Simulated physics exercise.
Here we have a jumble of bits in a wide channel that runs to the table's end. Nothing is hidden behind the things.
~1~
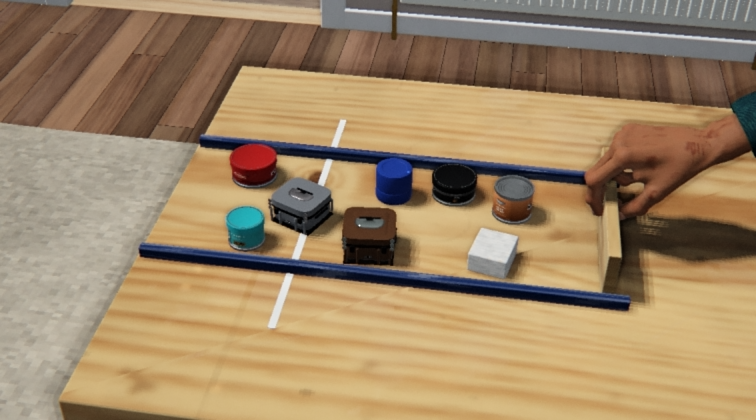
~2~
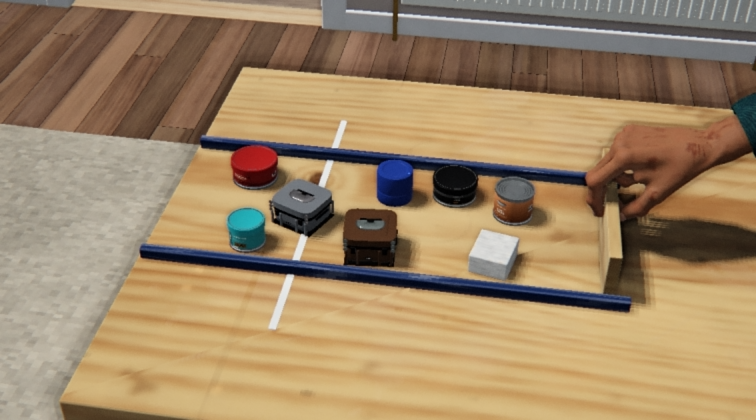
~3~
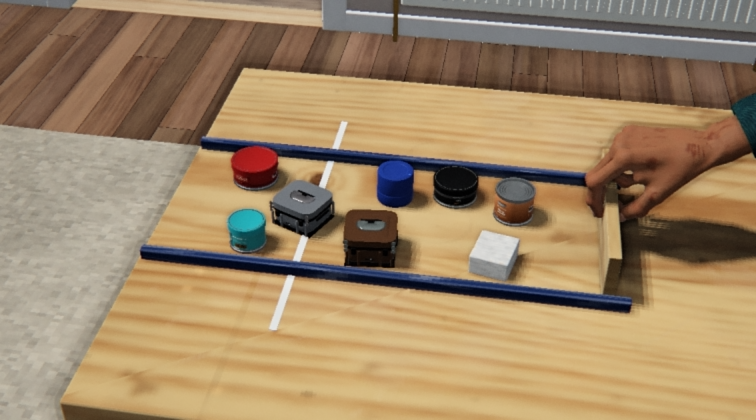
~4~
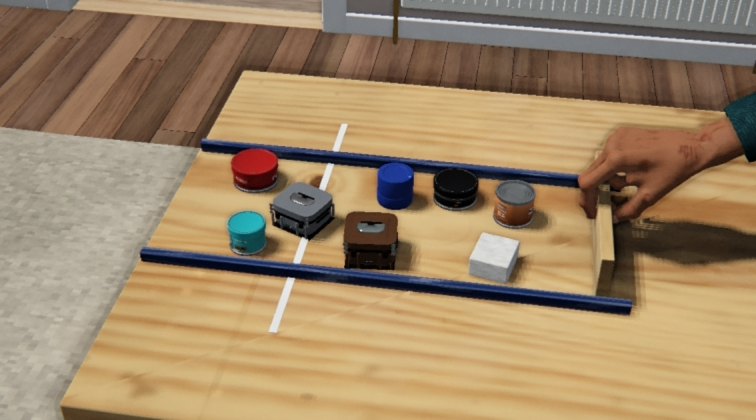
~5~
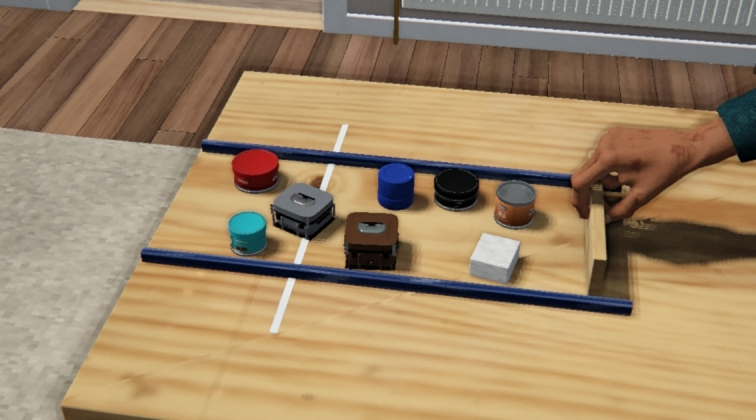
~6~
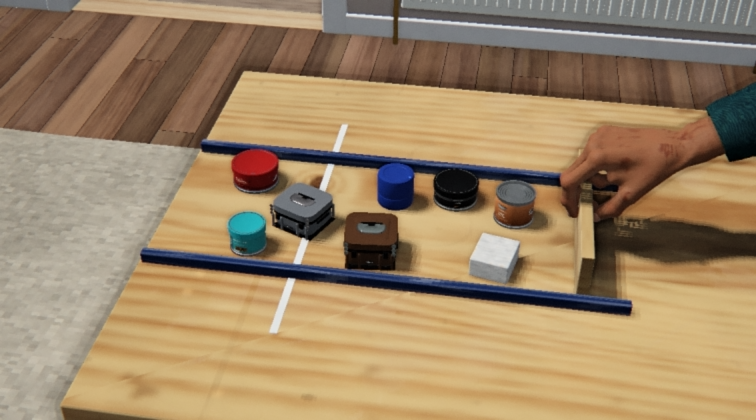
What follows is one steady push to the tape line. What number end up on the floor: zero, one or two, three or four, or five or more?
Outcome: The number that fall off is zero.
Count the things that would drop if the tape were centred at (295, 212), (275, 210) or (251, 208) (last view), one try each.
In that order 0, 0 and 2.
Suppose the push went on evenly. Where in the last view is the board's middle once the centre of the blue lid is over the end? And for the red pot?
For the blue lid at (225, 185), for the red pot at (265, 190).
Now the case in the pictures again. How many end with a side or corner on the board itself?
The number is 3.
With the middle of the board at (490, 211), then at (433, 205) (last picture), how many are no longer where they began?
First 3, then 5.
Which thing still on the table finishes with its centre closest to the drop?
The turquoise tin.
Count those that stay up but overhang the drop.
Overhanging: 0.
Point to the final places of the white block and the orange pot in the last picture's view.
The white block at (284, 239), the orange pot at (300, 188).
Early on, none off yet; red pot at rest near (256, 171); turquoise tin at rest near (248, 234); grey case at rest near (303, 211).
A while later, none off yet; red pot at rest near (256, 171); turquoise tin at rest near (248, 234); grey case moving near (296, 209).
Finally, the number that fall off is zero.
